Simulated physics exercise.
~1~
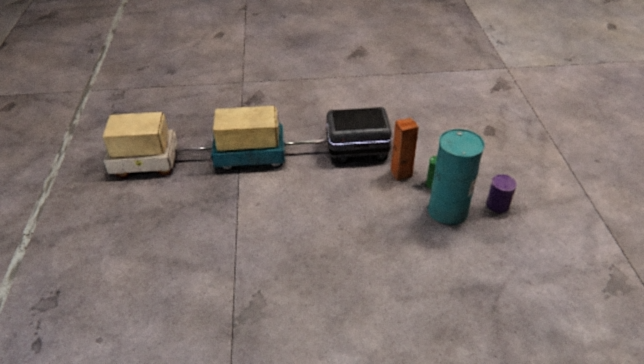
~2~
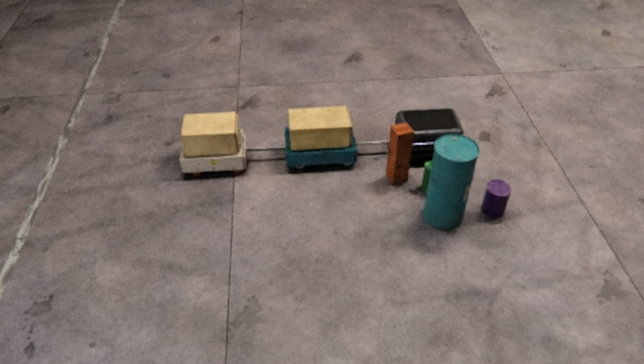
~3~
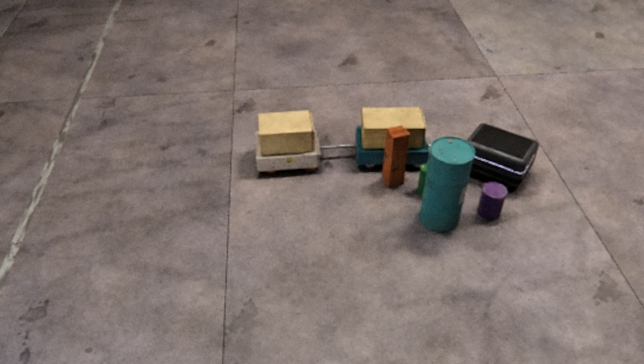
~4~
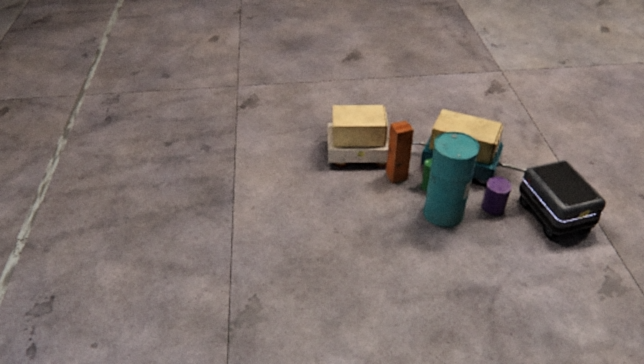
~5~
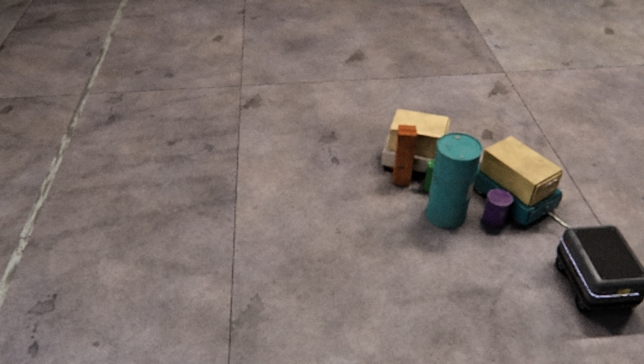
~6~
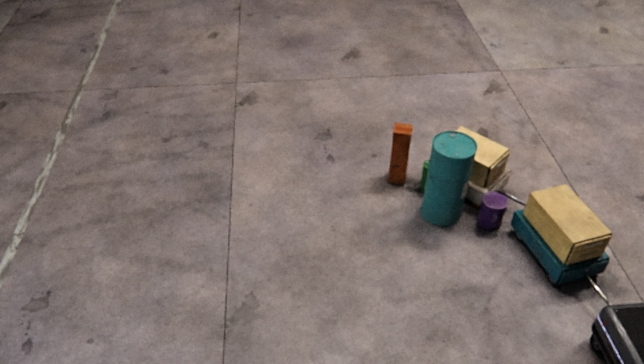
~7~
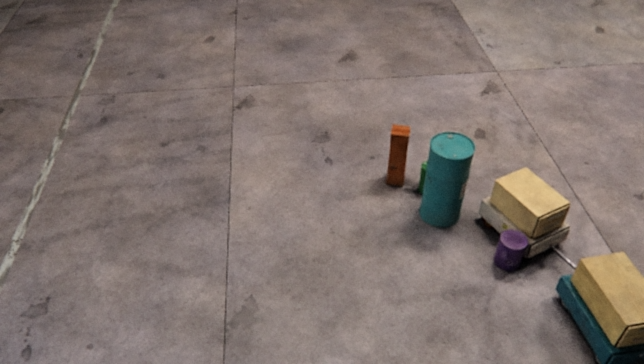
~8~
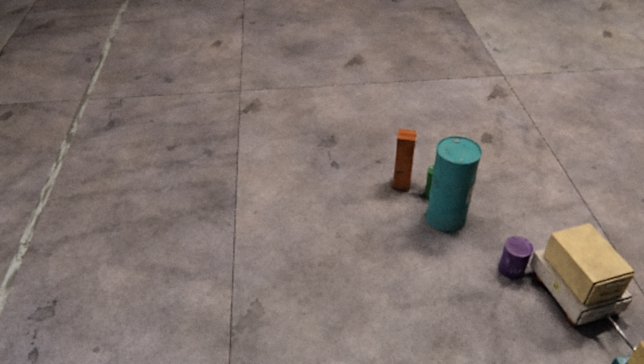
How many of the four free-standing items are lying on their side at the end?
None of them are lying down. The orange box, turquoise drum, green canister and purple pail are all still upright, though the pail has been shifted.
